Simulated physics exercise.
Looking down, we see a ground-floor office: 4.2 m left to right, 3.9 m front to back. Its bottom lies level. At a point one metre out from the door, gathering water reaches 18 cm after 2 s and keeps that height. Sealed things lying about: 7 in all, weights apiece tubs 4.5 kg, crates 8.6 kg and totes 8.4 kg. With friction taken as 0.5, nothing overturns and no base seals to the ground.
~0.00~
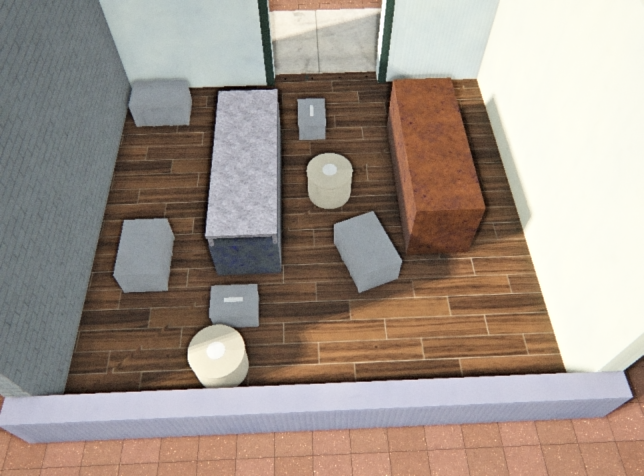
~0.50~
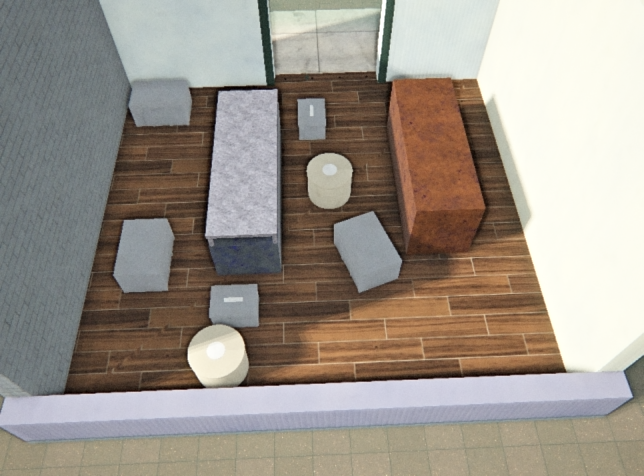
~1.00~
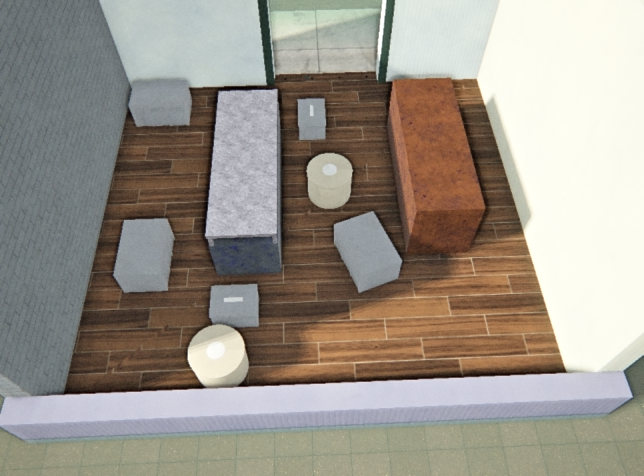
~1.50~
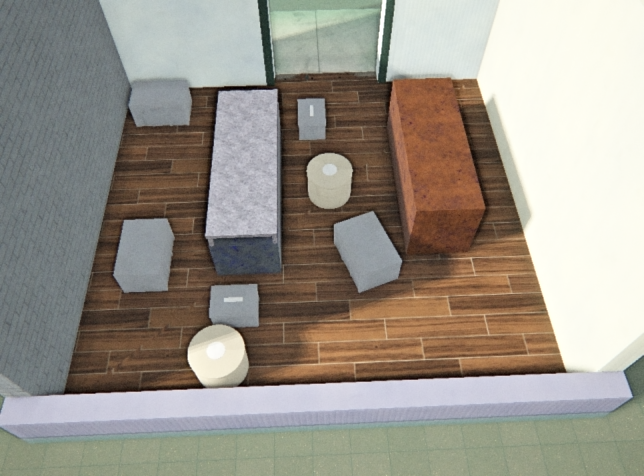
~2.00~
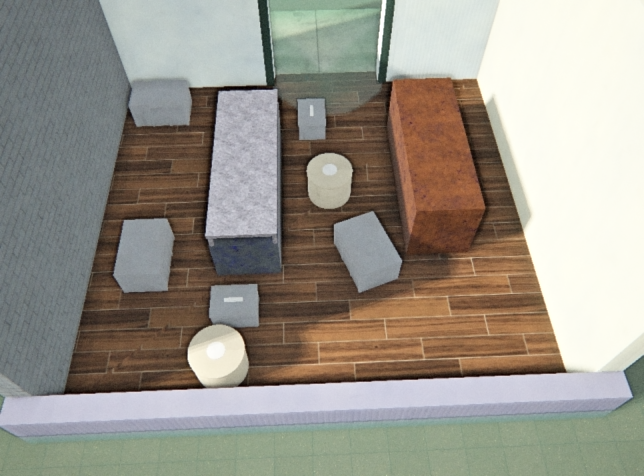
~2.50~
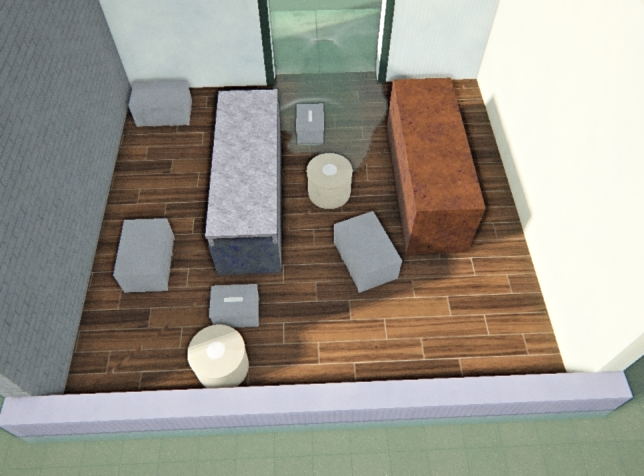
Ground-floor office seen from above, ground outside turning from reddish to green, then clear water spreading in through the doorway around a grey box.
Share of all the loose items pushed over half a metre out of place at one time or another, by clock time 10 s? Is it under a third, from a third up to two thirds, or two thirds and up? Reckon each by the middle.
I would say two thirds and up.
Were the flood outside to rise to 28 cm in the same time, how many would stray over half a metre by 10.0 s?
Then the count would be 6.
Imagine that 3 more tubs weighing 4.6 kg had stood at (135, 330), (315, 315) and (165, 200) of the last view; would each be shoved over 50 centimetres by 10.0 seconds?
In order: Above the mark, above the mark, below the mark.
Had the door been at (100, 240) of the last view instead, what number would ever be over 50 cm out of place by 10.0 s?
The count would be 4.
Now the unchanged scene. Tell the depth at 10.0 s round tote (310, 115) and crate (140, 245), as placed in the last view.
I'd put it at 10 cm and 7 cm respectively.
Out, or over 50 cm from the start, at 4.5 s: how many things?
3.
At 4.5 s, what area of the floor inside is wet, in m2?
About 8.5 m2 is covered.
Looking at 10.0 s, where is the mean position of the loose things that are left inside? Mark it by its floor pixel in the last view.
Around (224, 268).
After 3.5 s 1 of 7 are over 50 cm from their spots; 0 afloat.
After 4.5 s 3 of 7 are over 50 cm from their spots; 1 afloat.
After 7.0 s 4 of 7 are over 50 cm from their spots; 4 afloat.
After 10.0 s 6 of 7 are over 50 cm from their spots, and 6 have been at some point; 6 afloat.
